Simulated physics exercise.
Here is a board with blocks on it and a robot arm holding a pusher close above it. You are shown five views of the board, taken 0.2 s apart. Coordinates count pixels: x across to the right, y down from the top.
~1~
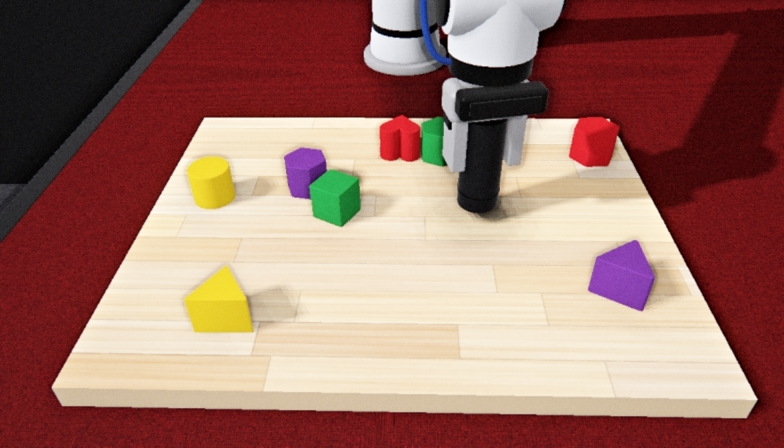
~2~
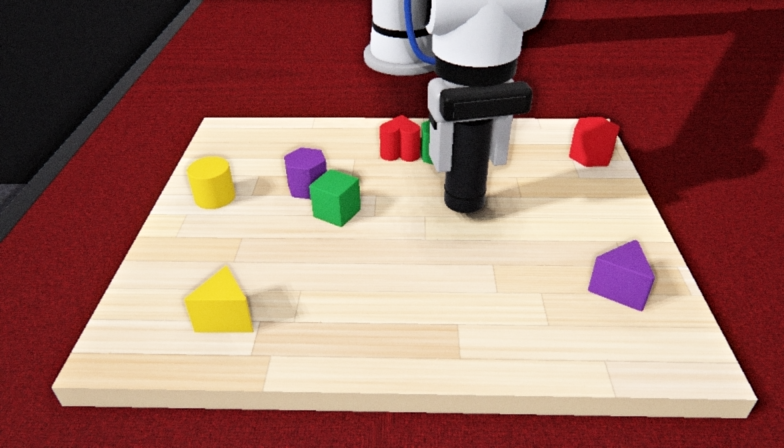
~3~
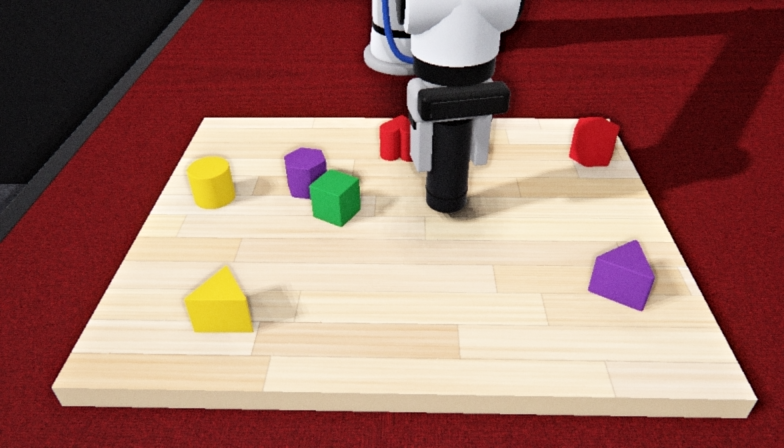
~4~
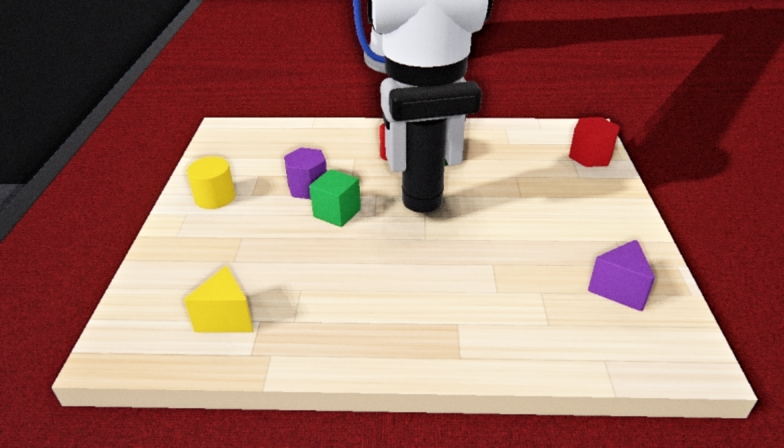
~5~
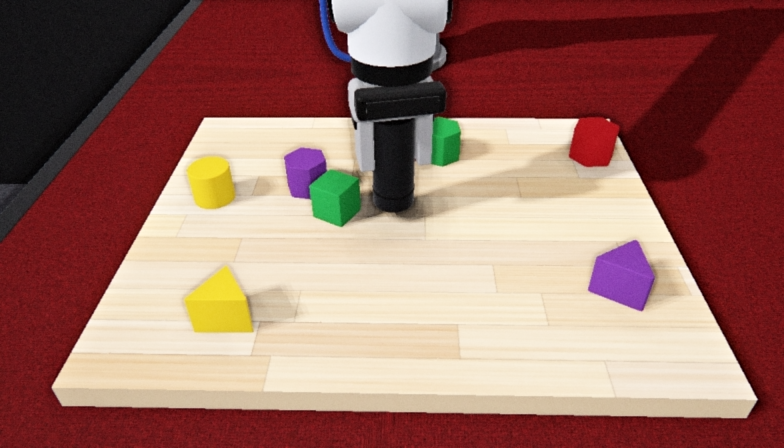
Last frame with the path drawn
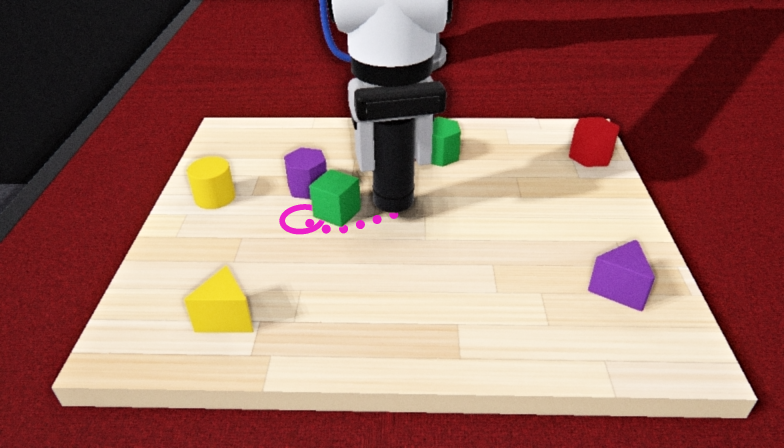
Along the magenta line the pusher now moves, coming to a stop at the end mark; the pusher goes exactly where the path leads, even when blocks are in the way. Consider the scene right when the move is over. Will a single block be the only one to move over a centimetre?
My answer is no.
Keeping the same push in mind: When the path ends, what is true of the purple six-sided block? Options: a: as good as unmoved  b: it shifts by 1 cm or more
Choice b: It shifts by 1 cm or more.
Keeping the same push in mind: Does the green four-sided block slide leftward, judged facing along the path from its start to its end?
No, I don't think so.
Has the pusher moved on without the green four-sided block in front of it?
Going by the path, no.
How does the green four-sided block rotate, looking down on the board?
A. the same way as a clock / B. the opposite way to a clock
My pick is A.
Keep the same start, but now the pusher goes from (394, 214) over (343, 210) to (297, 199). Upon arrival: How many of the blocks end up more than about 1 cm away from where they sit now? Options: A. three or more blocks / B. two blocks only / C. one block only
(B)
Drawn move, from (394, 214) over (363, 224) and (330, 230) to (302, 219).
On the path given first. One third of the way, pusher at (362, 211); green four-sided block at (329, 181).
Two thirds of the way, pusher at (328, 217); green four-sided block at (311, 178), turned 40° clockwise.
At the end, pusher at (301, 206); purple six-sided block at (298, 146), turned 25° clockwise; green four-sided block at (292, 167), turned 50° clockwise.
